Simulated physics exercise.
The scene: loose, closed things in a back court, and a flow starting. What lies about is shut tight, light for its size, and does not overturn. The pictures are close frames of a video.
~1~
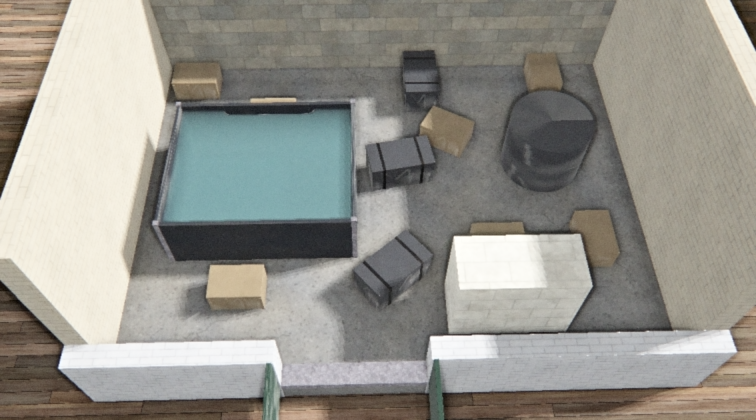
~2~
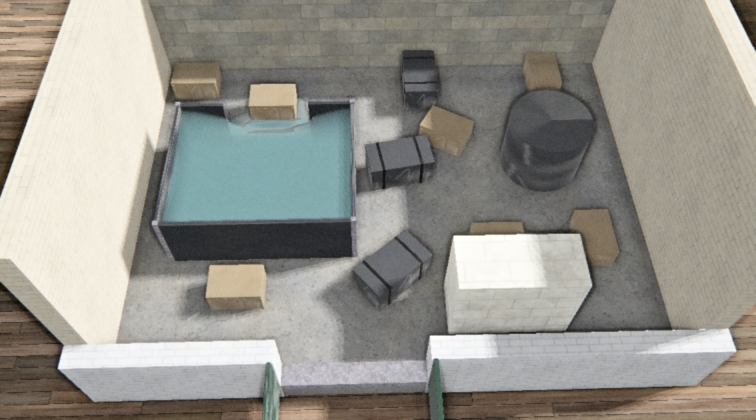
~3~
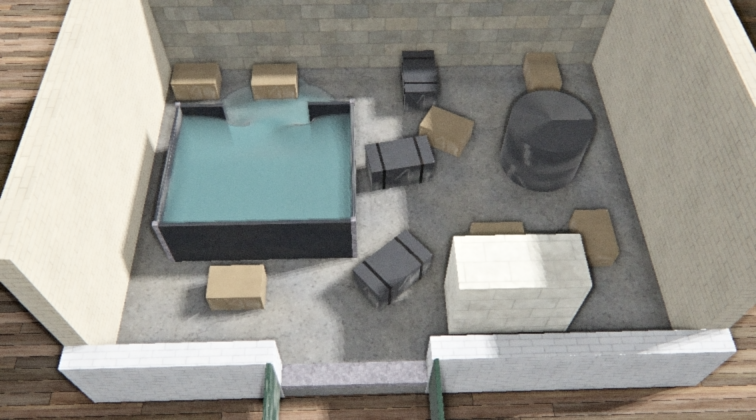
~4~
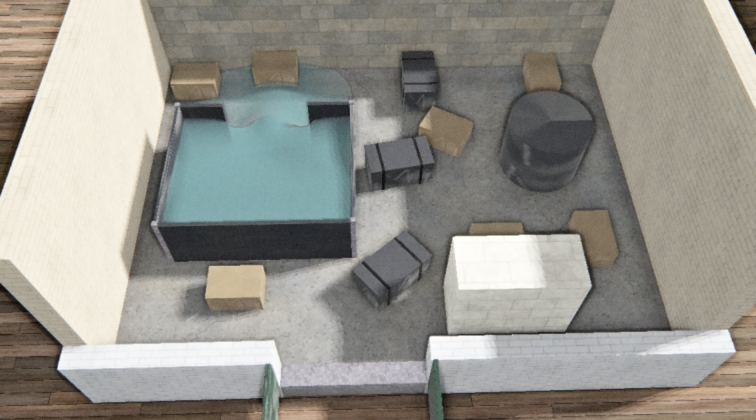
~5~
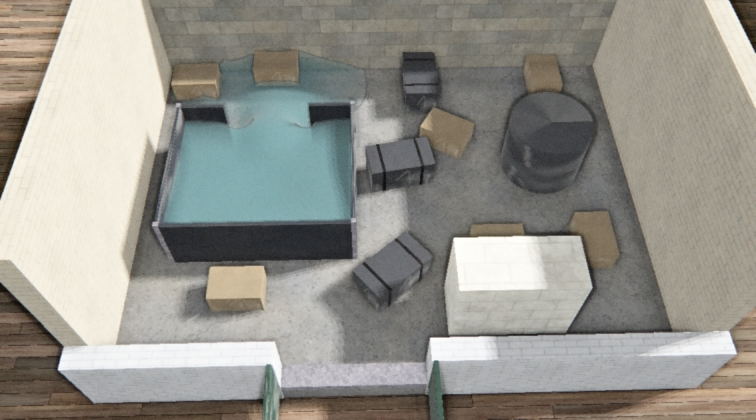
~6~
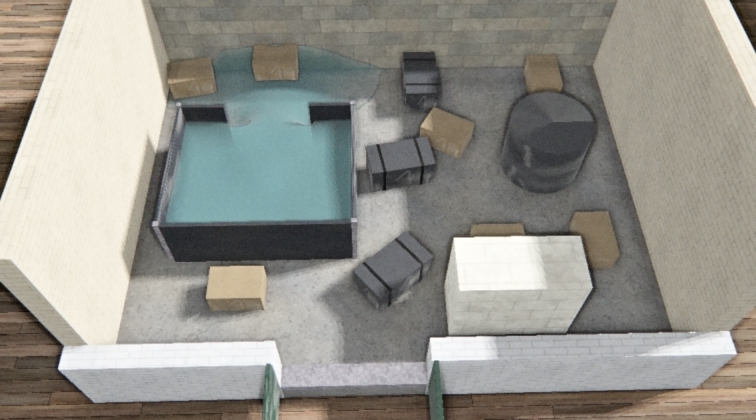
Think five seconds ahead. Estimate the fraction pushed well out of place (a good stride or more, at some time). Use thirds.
It is from one to two thirds.
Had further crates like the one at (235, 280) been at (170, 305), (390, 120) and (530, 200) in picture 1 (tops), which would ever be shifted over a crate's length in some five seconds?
In that order: Swept aside, not that far, shifted that much.
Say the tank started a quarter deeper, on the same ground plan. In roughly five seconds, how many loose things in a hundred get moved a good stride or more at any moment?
I make it 70 per cent.
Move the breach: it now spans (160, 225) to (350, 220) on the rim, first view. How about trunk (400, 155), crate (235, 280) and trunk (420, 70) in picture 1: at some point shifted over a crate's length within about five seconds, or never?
In that order: Short of that, swept aside, moved that far.
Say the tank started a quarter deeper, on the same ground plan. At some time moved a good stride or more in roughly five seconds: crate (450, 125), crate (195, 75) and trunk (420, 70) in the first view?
As listed: That far or more, swept aside, swept aside.
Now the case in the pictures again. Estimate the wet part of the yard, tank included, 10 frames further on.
Close to 50 %.
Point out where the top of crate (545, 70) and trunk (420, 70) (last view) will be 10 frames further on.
Near (587, 76) and (529, 100).
A moment on, 1 of 10 are well off their spots; 1 afloat.
Next, 4 of 10 are well off their spots; 3 afloat.
Later, 5 of 10 are well off their spots; 5 afloat.
In the end, 6 of 10 are well off their spots, and 6 have been at some point; 8 afloat.
